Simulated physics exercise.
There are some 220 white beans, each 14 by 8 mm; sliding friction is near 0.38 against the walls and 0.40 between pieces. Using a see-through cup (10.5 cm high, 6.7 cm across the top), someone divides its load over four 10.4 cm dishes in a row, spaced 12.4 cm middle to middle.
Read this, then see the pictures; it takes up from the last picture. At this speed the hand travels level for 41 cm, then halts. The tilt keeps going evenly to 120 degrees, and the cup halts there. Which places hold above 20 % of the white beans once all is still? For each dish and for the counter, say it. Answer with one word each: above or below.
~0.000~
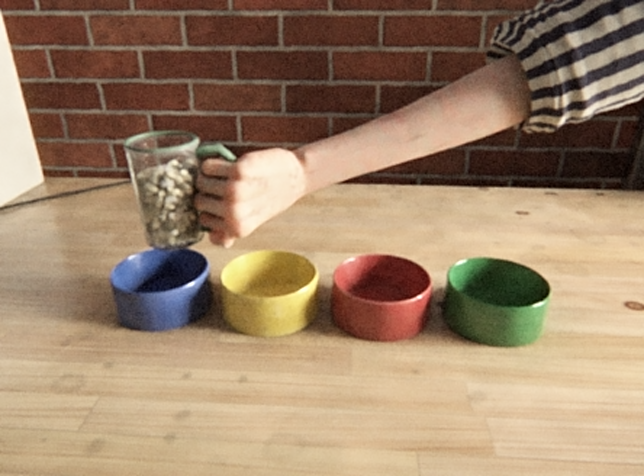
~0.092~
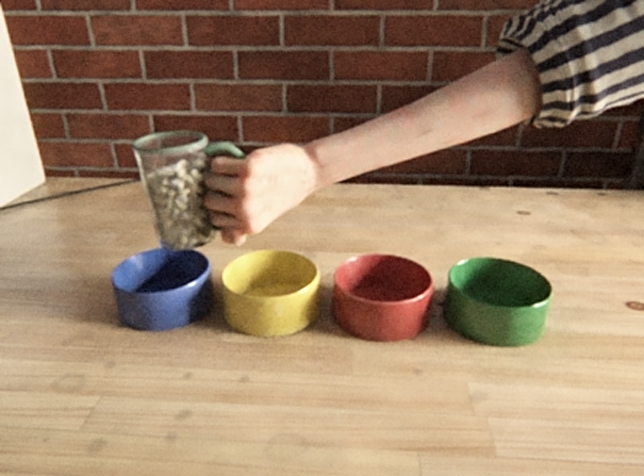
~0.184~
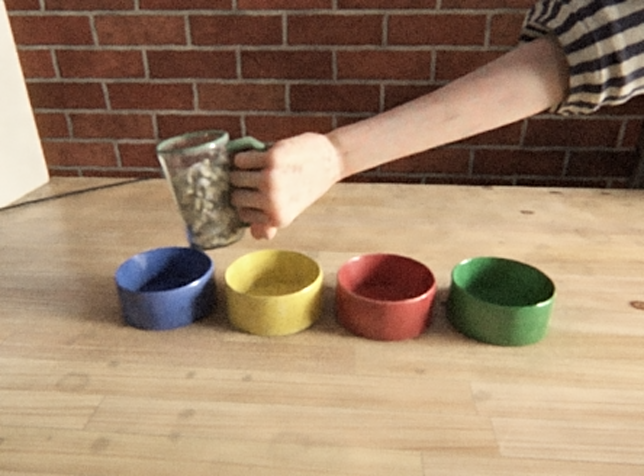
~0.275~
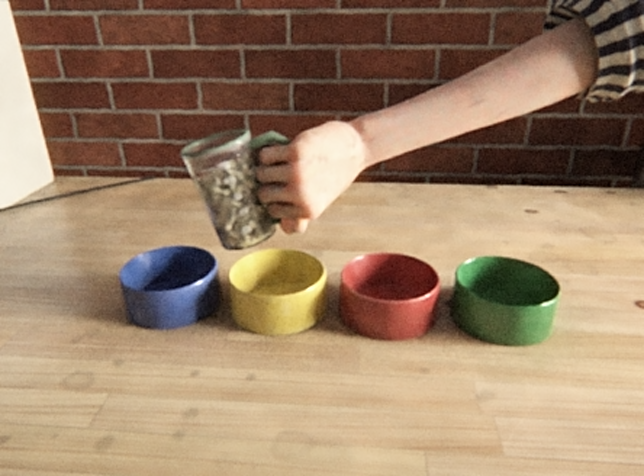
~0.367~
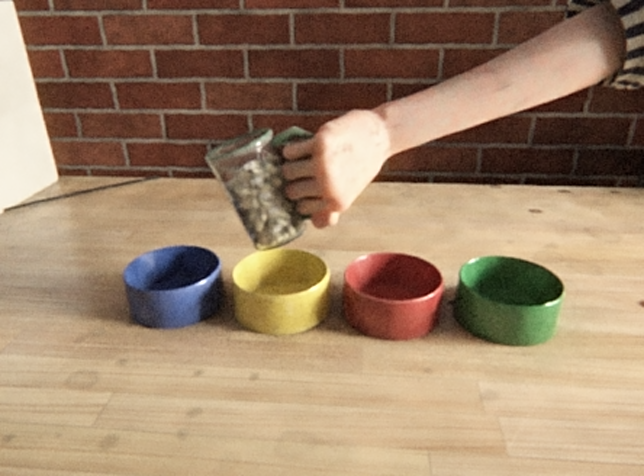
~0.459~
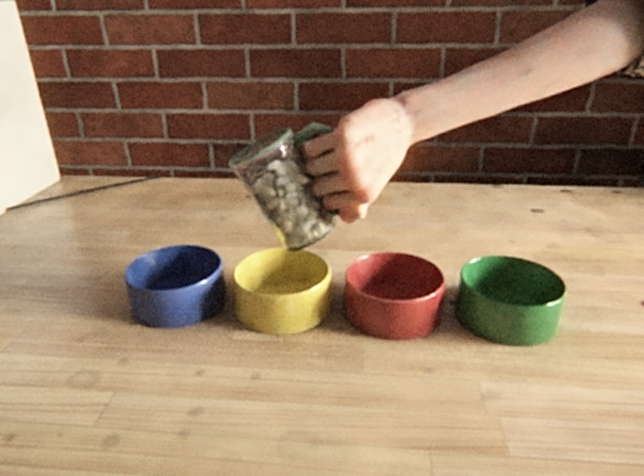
Red below, blue below, green above, yellow below, counter below.
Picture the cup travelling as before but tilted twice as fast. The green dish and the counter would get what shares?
Result - green dish: 10; counter: 10.
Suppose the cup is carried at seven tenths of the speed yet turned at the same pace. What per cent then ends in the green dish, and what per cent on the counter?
Shares - green 50, counter 20.
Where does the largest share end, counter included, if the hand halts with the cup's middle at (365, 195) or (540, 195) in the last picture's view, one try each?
Top receivers, in order: Yellow and counter.
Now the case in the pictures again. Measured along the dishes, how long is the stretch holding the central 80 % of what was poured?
Some 6 cm.
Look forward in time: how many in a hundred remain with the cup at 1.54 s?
Load share: Near 95 percent.
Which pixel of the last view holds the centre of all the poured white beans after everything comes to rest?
(502, 298).
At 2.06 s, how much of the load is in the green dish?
So far, roughly 80 per cent.
After 1.11 s, tilt 71 degrees; cup holds 100 %.
After 1.54 s, tilt 99 degrees; cup holds 95 %, green 5 %.
Then, at 2.06 s, tilt 120 degrees; cup holds 20 %, green 80 %.
By 2.8 s all is still; red 0 %, blue 0 %, green 100 %, yellow 0 %, counter 0 %.
